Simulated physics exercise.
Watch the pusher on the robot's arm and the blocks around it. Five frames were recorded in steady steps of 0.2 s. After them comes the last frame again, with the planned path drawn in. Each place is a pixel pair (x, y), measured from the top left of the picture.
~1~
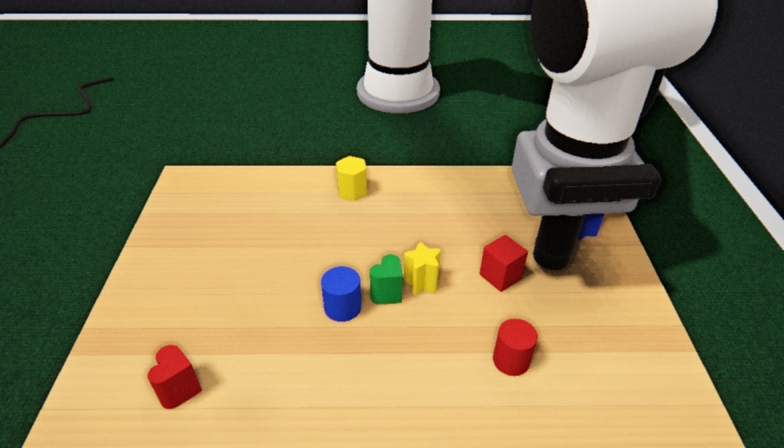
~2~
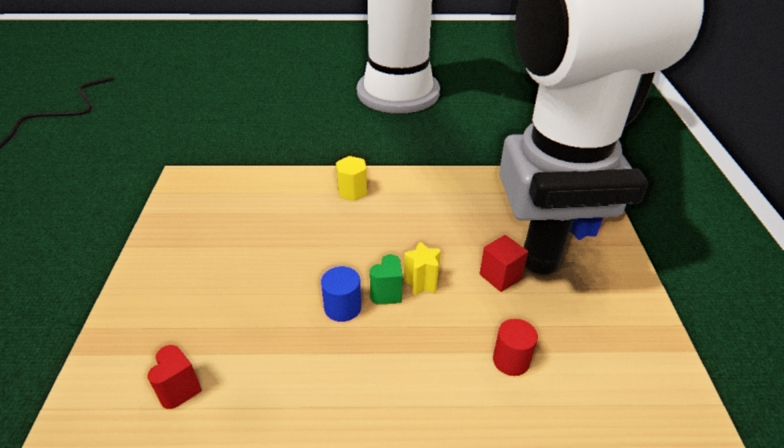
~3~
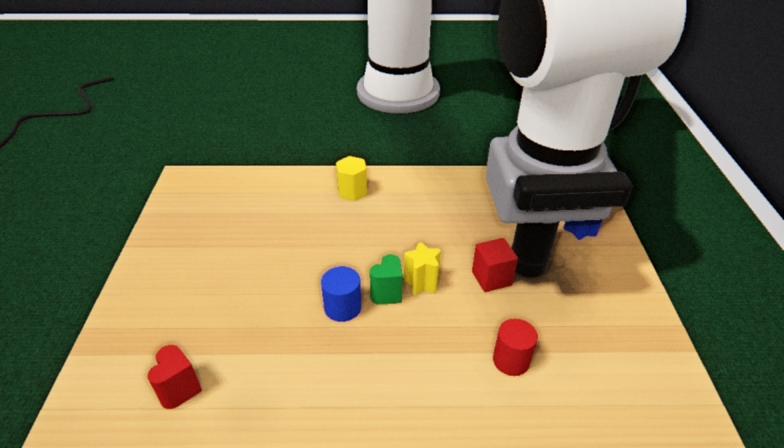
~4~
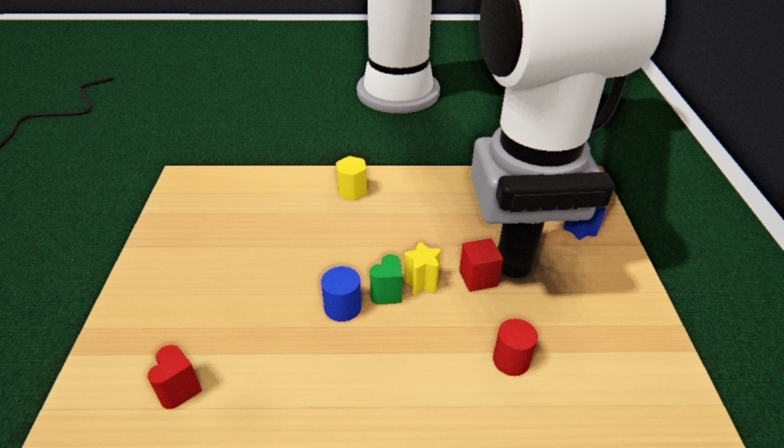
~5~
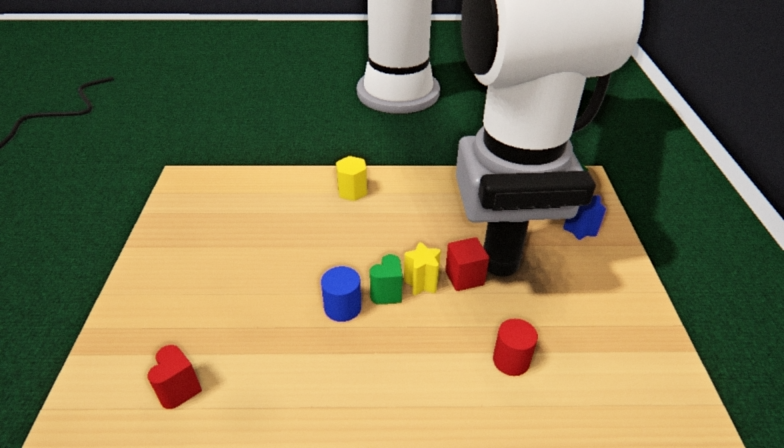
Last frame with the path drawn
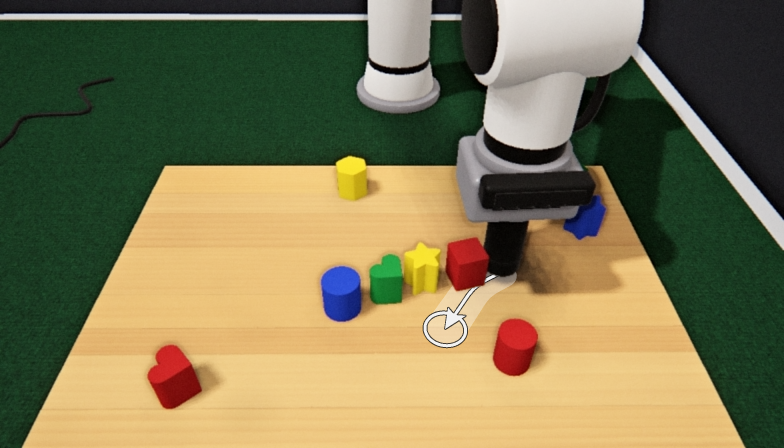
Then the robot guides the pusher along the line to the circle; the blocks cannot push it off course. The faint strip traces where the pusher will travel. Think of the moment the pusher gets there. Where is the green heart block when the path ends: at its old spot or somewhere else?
It will end up elsewhere.
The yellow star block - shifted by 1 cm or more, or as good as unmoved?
It travels a centimetre or more.
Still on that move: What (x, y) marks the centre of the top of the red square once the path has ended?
Around (436, 257).
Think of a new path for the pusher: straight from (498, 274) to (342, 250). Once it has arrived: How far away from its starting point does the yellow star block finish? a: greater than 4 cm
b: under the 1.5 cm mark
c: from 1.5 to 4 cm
(a)
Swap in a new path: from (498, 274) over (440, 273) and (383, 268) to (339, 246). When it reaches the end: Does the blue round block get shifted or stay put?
It is shoved along.
Path on the board, from (498, 274) by way of (467, 296) to (445, 329).
What follows on the original path. Halfway along, pusher at (468, 288); green heart block at (378, 267), turned 10° anticlockwise; yellow star block at (404, 254); red square at (437, 257), turned 40° clockwise.
At the end, pusher at (446, 319); green heart block at (376, 267), turned 15° anticlockwise; yellow star block at (403, 254); red square at (436, 257), turned 45° clockwise; red round block in place.
